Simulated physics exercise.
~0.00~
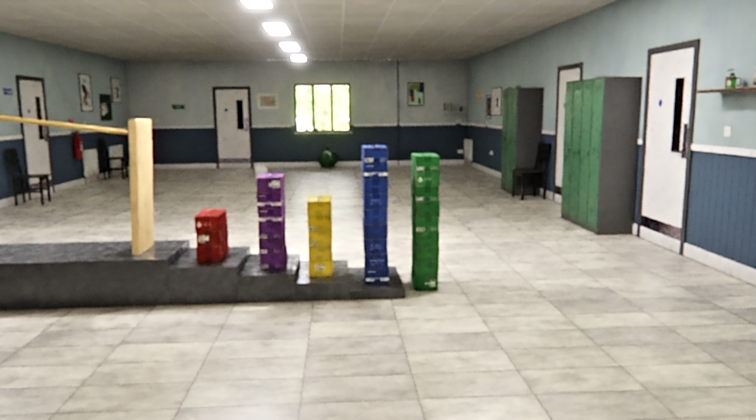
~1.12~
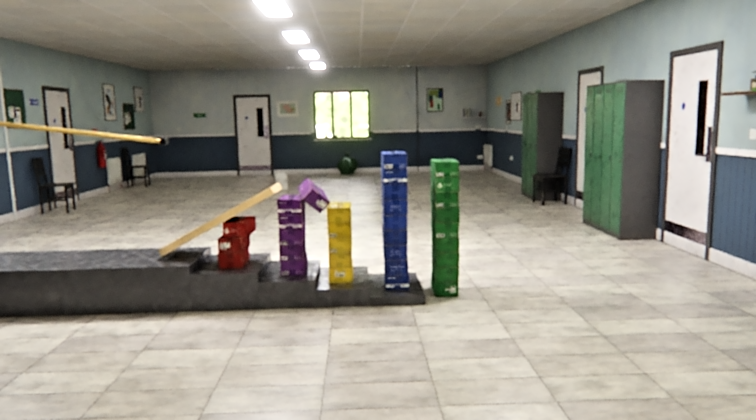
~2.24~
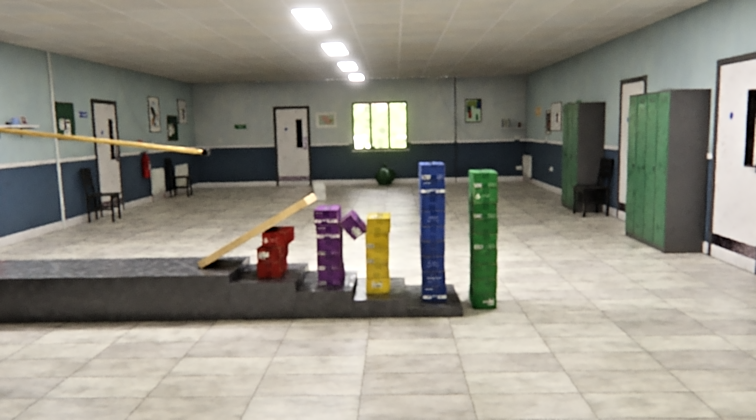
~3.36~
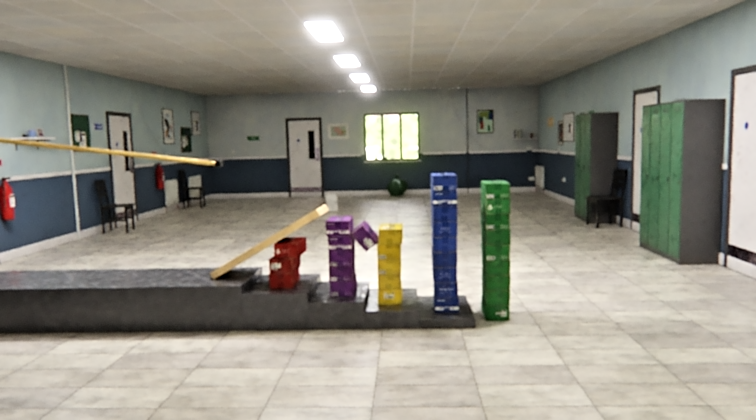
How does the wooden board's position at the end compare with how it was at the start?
At the start the board stood upright on the platform, but by the end it had toppled over to the right and lay slanted against the red boxes.
